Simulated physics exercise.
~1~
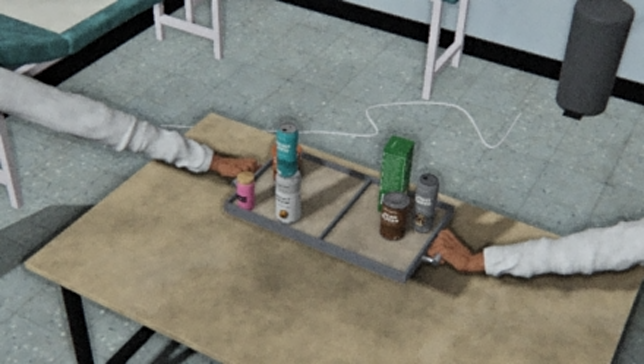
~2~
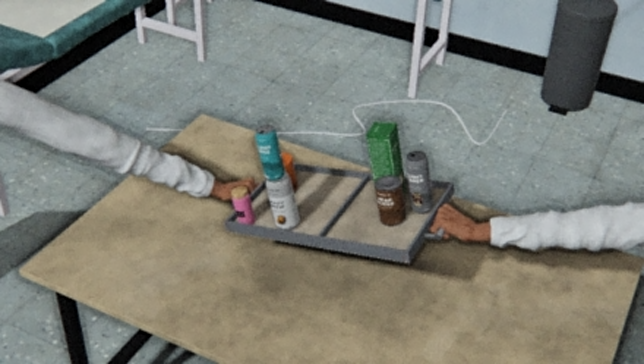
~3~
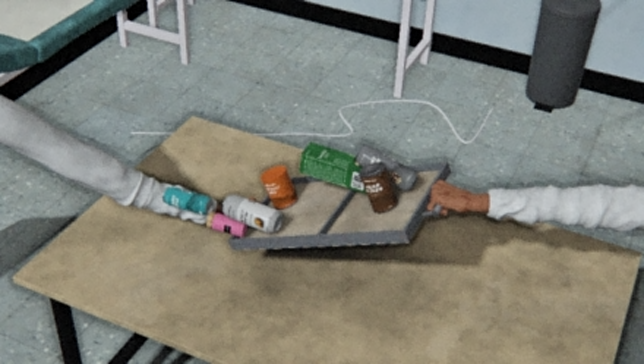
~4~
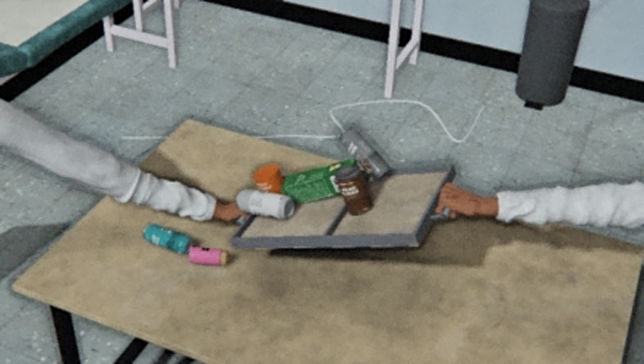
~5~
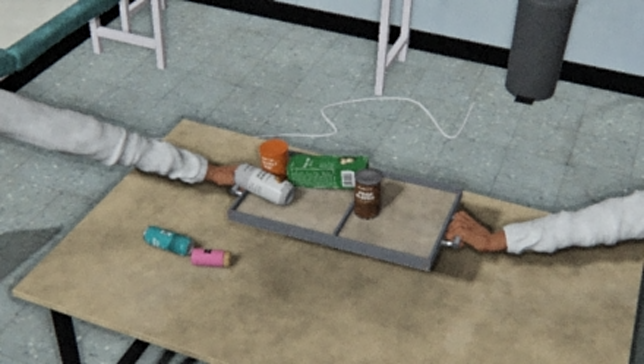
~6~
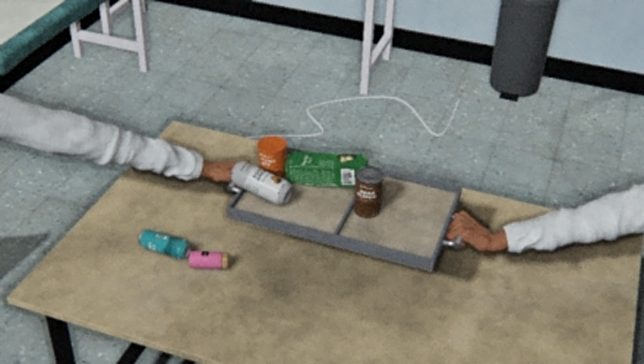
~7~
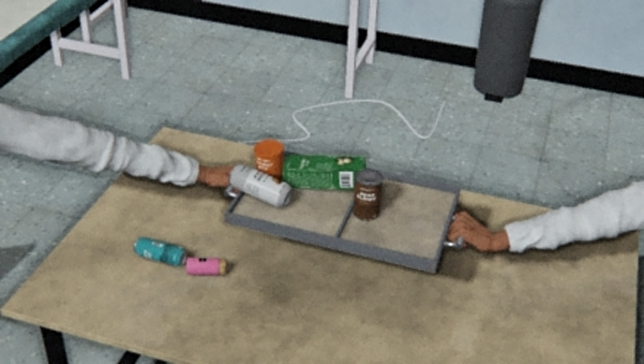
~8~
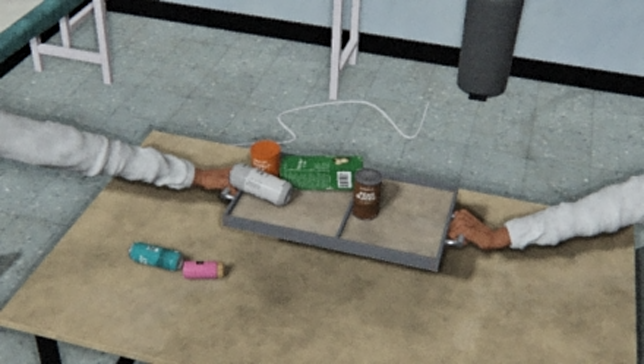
In this clip, two hands tilt a tray of cans, tins and a green carton down to the left, toppling several; a turquoise can and pink shaker drop onto the table, and the tray levels with the carton and white can lying beside upright orange and brown tins.
